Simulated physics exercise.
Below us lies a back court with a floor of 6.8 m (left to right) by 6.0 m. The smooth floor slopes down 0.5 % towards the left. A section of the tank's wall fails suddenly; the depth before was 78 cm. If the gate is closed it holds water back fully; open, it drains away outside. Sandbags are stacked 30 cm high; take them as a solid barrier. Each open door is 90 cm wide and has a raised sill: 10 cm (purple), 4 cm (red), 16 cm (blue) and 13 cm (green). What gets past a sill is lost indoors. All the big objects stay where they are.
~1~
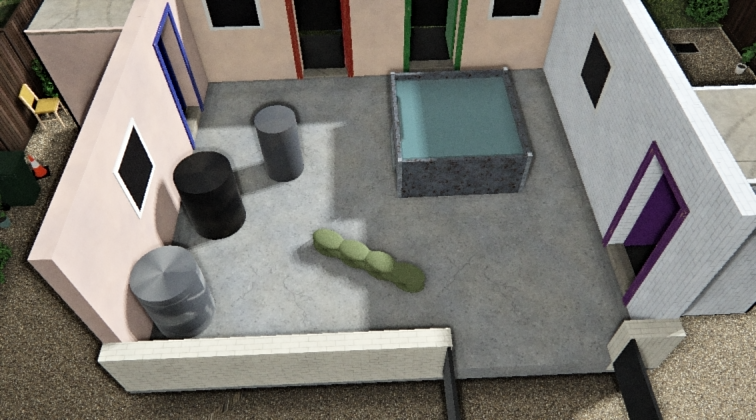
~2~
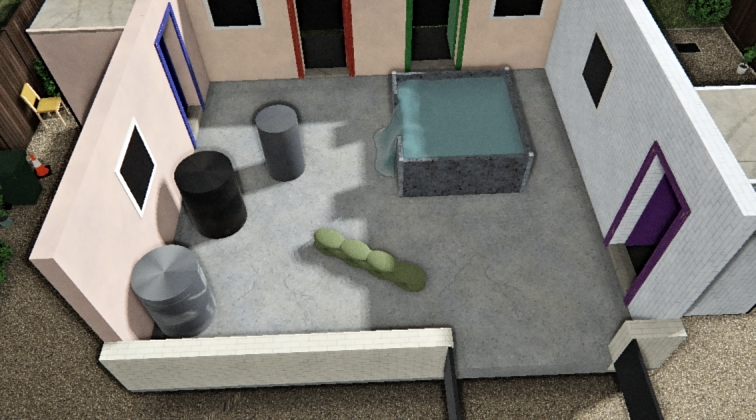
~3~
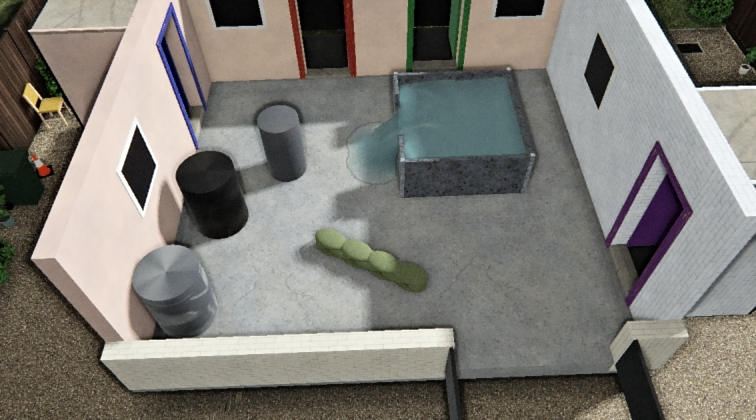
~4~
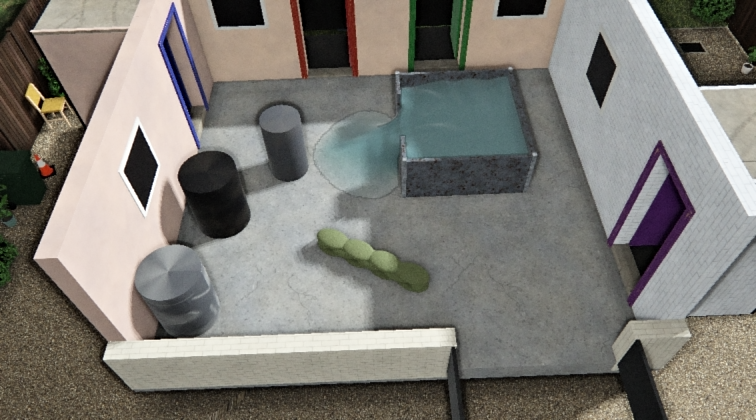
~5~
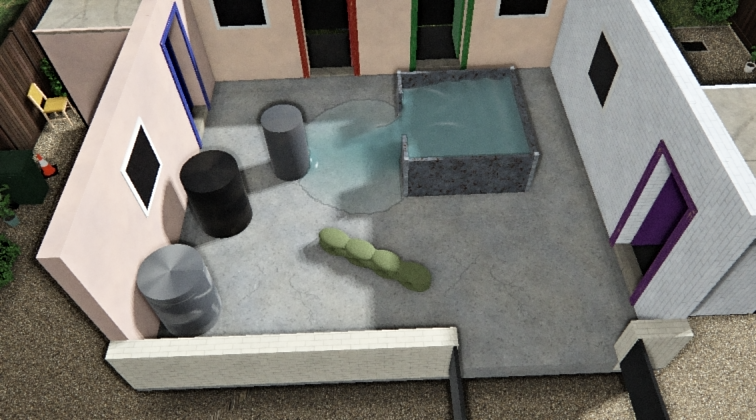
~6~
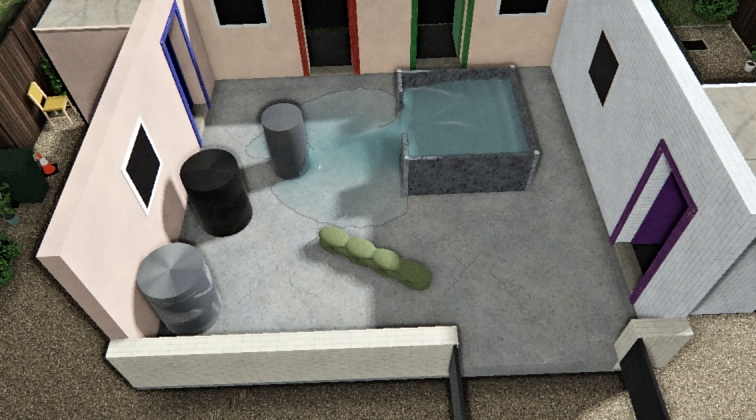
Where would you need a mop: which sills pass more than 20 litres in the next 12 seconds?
The water let in: At the purple door it keeps below the limit; at the red door it passes the limit; at the blue door it passes the limit; at the green door it does not reach the limit.
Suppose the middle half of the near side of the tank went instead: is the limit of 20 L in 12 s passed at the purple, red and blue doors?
Then: Purple below, red below, blue not over.
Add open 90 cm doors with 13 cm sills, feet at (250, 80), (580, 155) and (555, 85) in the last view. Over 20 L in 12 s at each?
In turn: Above, below, below.
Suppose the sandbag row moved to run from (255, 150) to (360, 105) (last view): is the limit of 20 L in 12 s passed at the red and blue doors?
Then: Red above, blue below.
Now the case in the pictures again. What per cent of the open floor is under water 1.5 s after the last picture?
About 40 per cent.
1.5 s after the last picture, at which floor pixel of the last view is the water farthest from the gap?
Near (158, 338).
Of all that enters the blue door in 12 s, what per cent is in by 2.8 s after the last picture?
About 80 per cent.
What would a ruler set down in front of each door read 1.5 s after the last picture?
In cm: Purple 0, red 6, blue 27, green 0.
Then, 0.7 s after the last picture water covers 30 % of the floor and is deepest (41 cm) near (391, 152); purple door not reached, red door 6 cm at the sill, 0 L in, blue door 22 cm at the sill, 12 L in, green door not reached.
Then, 1.5 s after the last picture water covers 40 % of the floor and is deepest (43 cm) near (215, 87); purple door not reached, red door 6 cm at the sill, 9 L in, blue door 27 cm at the sill, 51 L in, green door not reached.
Then, 2.8 s after the last picture water covers 50 % of the floor and is deepest (30 cm) near (152, 362); purple door not reached, red door 8 cm at the sill, 19 L in, blue door 23 cm at the sill, 110 L in, green door not reached.
Then, 6.3 s after the last picture water covers 85 % of the floor and is deepest (18 cm) near (316, 237); purple door 4 cm at the sill, 0 L in, red door 7 cm at the sill, 56 L in, blue door 15 cm at the sill, 137 L in, green door 4 cm at the sill, 0 L in.
Then, 11.3 s after the last picture water covers 95 % of the floor and is deepest (14 cm) near (559, 103); purple door 9 cm at the sill, 1 L in, red door 6 cm at the sill, 82 L in, blue door 10 cm at the sill, 138 L in, green door 4 cm at the sill, 0 L in.
